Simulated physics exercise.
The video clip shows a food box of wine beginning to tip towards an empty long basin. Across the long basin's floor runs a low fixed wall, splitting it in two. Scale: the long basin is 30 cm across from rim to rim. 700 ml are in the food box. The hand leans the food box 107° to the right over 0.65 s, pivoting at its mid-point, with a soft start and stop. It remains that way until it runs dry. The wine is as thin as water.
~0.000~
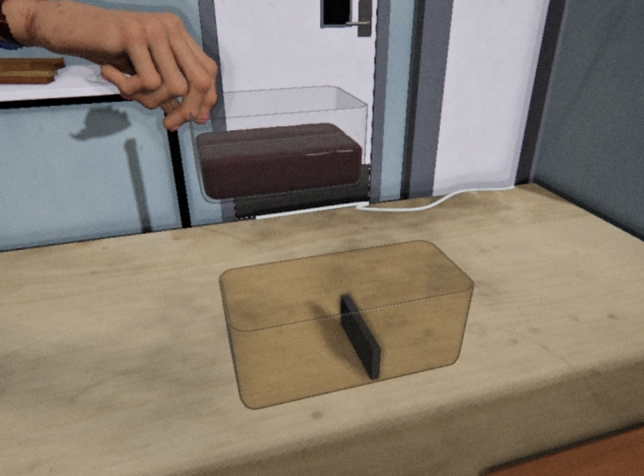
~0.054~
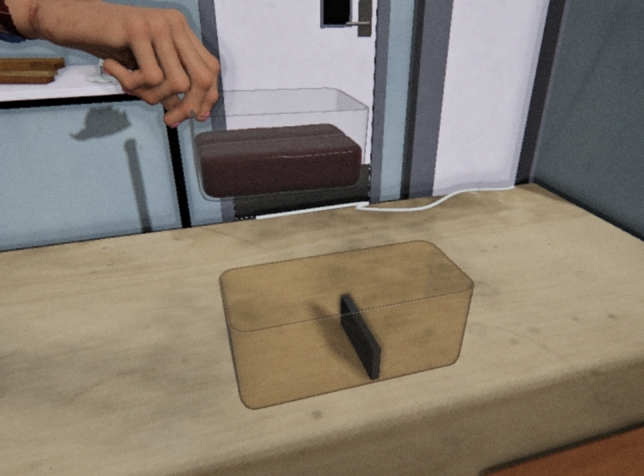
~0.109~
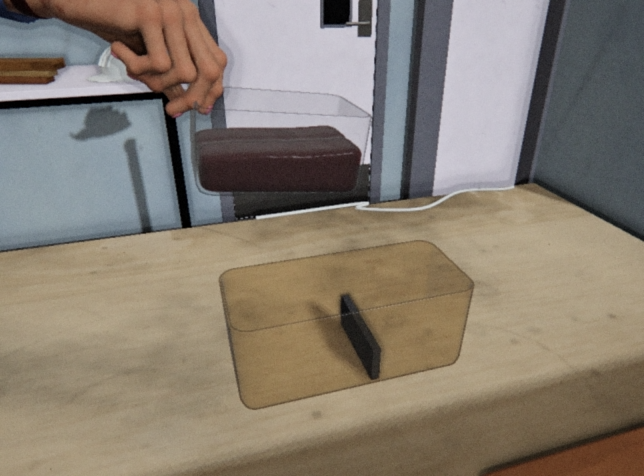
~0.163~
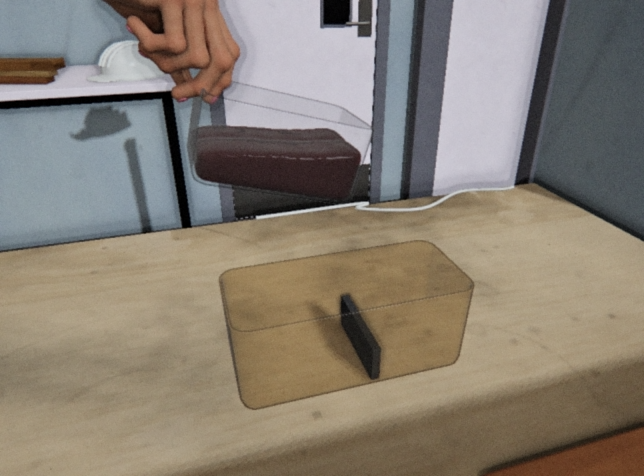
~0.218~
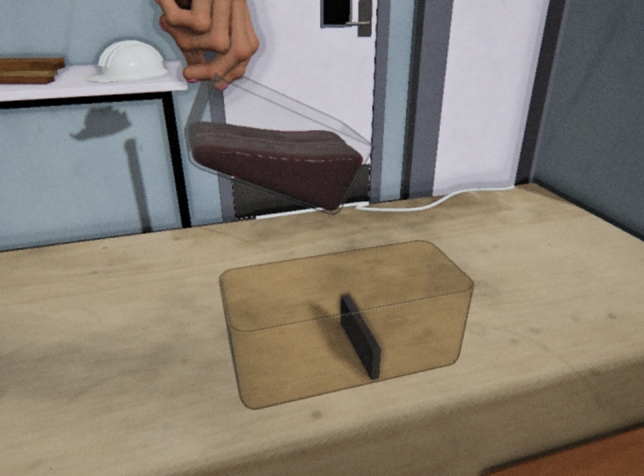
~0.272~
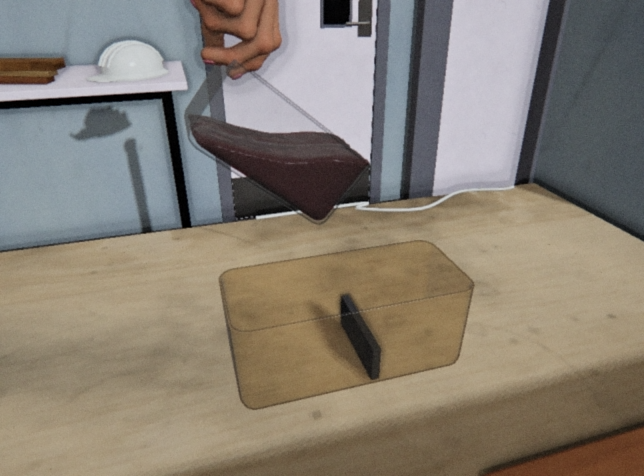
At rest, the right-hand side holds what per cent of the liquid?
It holds some 53 in every hundred.
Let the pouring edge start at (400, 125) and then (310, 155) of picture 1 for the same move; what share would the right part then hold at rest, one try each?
In turn about 80 and 15 per cent.
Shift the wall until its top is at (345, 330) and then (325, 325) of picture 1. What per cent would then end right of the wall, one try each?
One try each: Around 70 percent and then around 85 percent.
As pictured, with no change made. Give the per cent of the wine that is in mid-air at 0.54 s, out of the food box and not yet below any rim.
56 per cent.
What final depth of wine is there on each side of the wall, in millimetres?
Once settled, the left stands around 14 mm and the right around 26 mm.
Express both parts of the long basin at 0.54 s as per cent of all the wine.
About 0 left, about 24 right.
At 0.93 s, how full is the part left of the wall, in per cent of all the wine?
34 %.
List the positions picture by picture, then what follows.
The first frame shows tilt 0°; pouring edge (351, 97); surface from (196, 147) to (347, 133); the long basin's rim runs from (224, 301) to (452, 263); the wall's top is at (360, 321).
The second frame shows tilt 2°; pouring edge (352, 100); surface from (196, 146) to (347, 134).
The third frame shows tilt 7°; pouring edge (354, 108); surface from (195, 144) to (347, 136).
The fourth frame shows tilt 16°; pouring edge (357, 120); surface from (193, 139) to (347, 138).
The fifth frame shows tilt 27°; pouring edge (357, 136); surface from (189, 135) to (348, 141).
The sixth frame shows tilt 40°; pouring edge (354, 154); surface from (189, 124) to (354, 144).
After 0.54 s the tilt is 99° and 20 per cent is still to pour, 0 is left of the wall and 24 right of it.
After 0.73 s the tilt is 107° and 6 per cent is still to pour, 19 is left of the wall and 58 right of it.
After 0.93 s the tilt is 107° and 0 per cent is still to pour, 35 is left of the wall and 53 right of it.
After 1.15 s the tilt is 107° and 0 per cent is still to pour, 39 is left of the wall and 53 right of it.
In the end 39 per cent lies left of the wall, 53 right of it and 8 outside.
